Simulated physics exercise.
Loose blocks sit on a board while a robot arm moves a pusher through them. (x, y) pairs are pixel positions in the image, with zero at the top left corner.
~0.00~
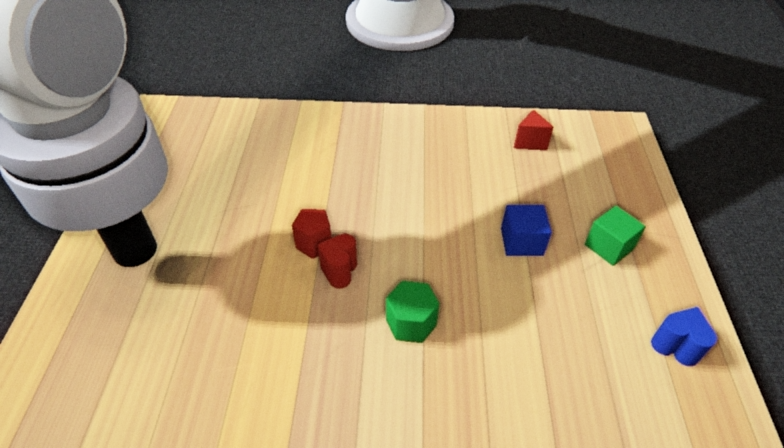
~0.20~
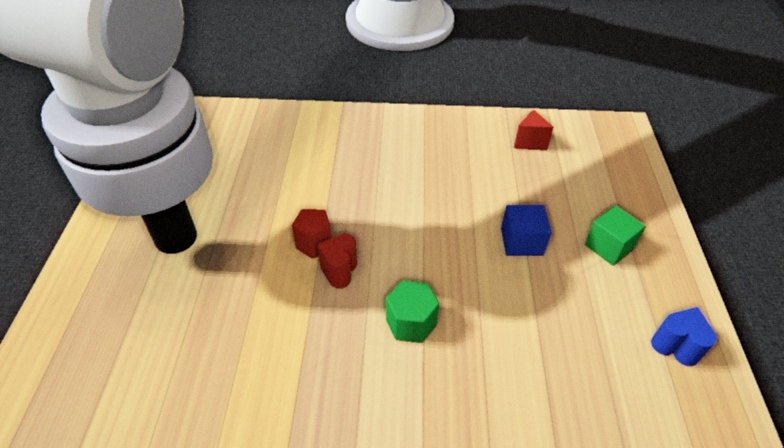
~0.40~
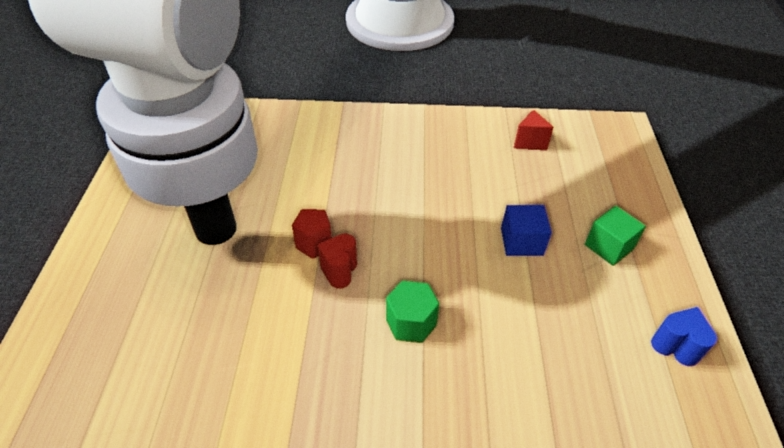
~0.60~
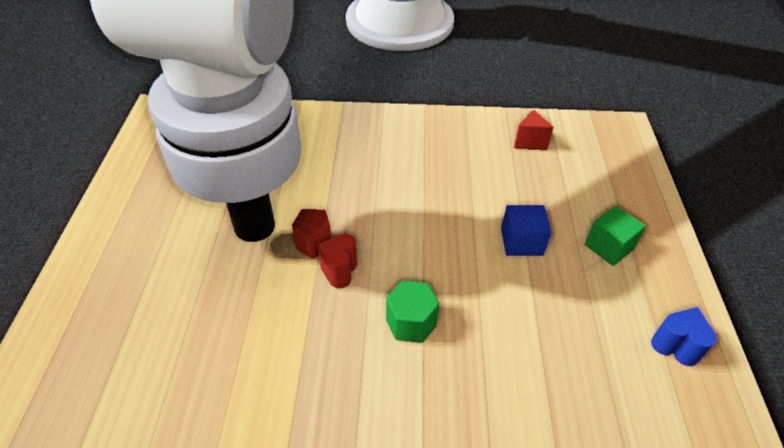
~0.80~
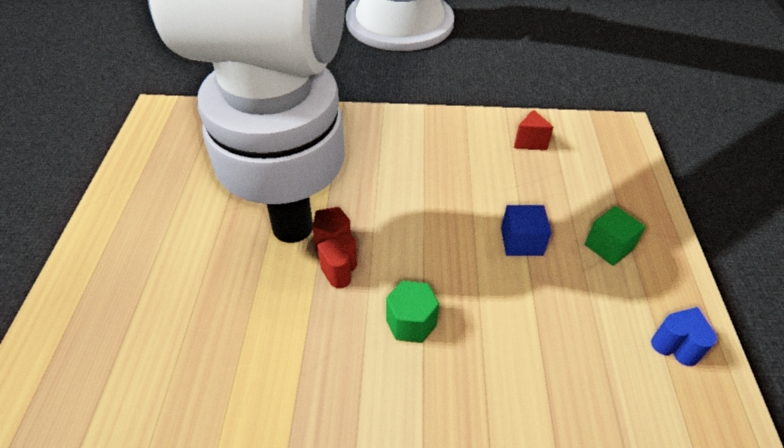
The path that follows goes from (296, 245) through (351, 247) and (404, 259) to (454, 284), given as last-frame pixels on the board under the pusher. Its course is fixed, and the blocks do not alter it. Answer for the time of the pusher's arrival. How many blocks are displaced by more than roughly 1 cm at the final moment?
Two blocks.
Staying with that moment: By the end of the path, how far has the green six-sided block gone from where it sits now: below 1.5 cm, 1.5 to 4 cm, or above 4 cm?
The answer will be the short band, under 1.5 cm.
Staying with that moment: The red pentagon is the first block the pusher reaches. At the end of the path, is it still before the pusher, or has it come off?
Slid away.
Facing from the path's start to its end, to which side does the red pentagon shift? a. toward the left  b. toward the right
Choice a: Toward the left.
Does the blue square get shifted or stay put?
That block stands still.
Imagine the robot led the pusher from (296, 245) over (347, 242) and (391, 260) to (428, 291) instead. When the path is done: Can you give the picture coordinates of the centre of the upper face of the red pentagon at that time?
Most likely (413, 213).
On the path given first. One third of the way, pusher at (352, 230); red pentagon at (387, 213), turned 35° anticlockwise; red heart-shaped block at (349, 252), turned 45° clockwise.
Two thirds of the way, pusher at (407, 243); red pentagon at (431, 213), turned 90° anticlockwise; red heart-shaped block at (353, 252), turned 65° clockwise.
At the end, pusher at (457, 267); red pentagon at (435, 213), turned 105° anticlockwise; red heart-shaped block at (353, 252), turned 65° clockwise; green six-sided block in place; blue square in place.
